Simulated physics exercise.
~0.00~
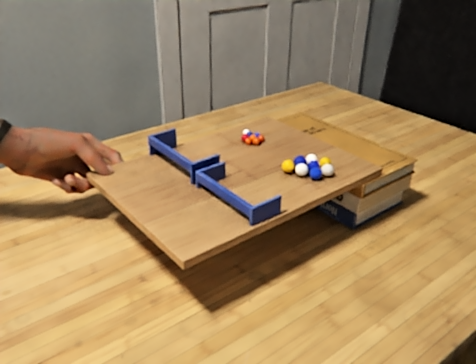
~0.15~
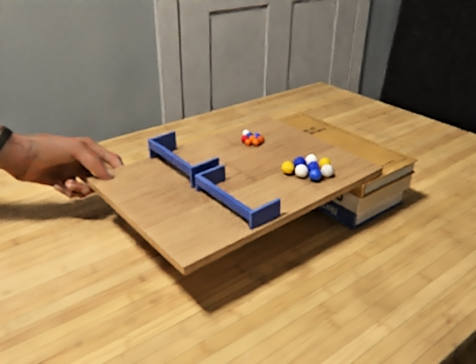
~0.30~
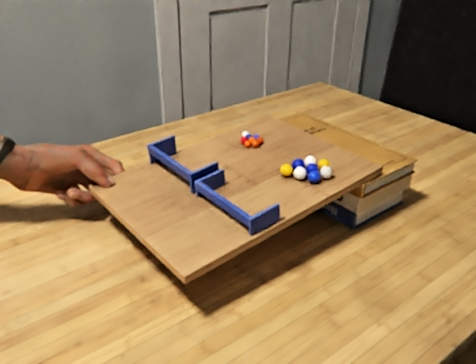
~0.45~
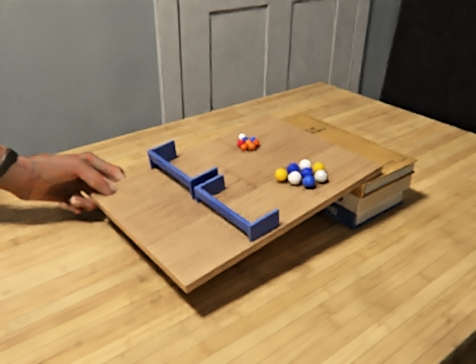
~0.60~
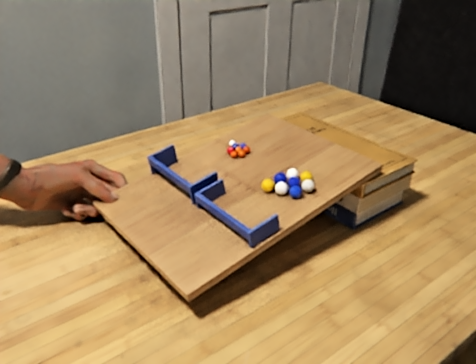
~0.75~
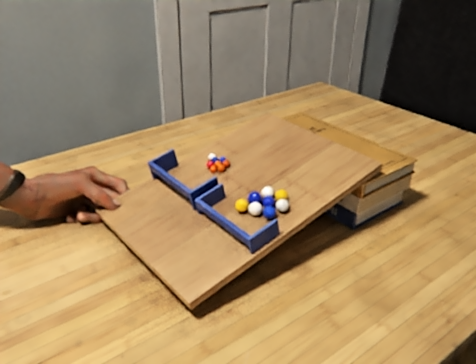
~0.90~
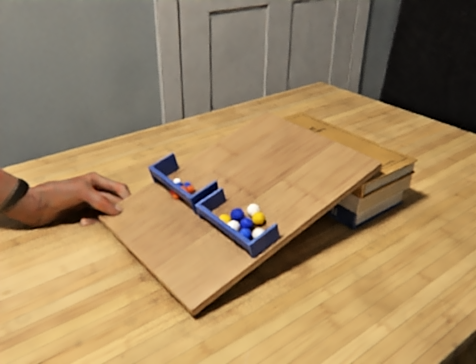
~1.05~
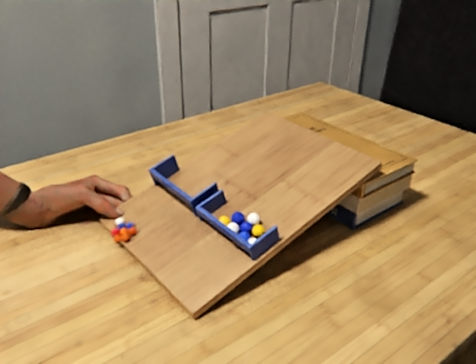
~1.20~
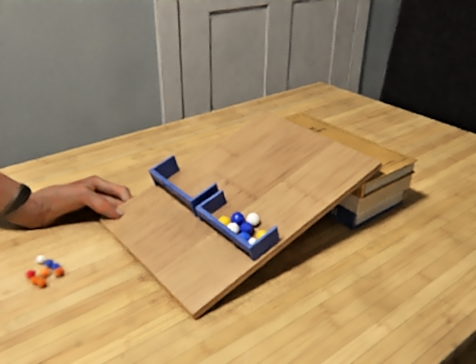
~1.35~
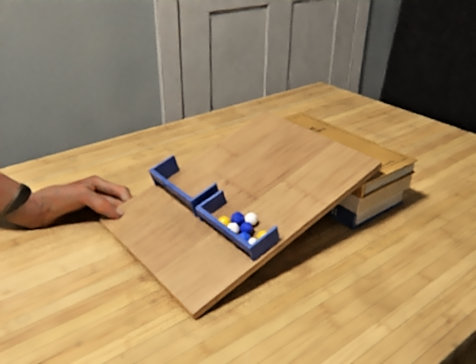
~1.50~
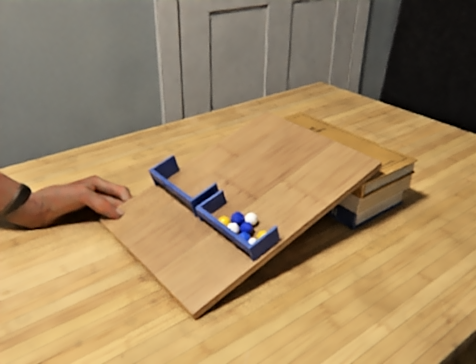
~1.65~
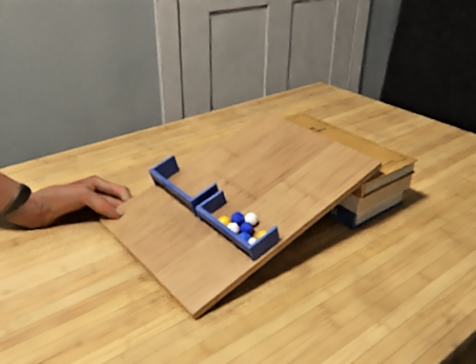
At the start, a wooden board lies nearly level above a table, its right side resting on a stack of books and a hand holding its left end. Two blue gates stand across it, with a handful of yellow, white and blue balls nearer and a smaller, mostly orange-red cluster farther back. The hand lowers its end, and both groups begin rolling down to the left. The nearer balls gather behind their gate, while the farther ones slip under theirs. Those roll off onto the table and out of view, leaving the nearer handful held on the tilted board.
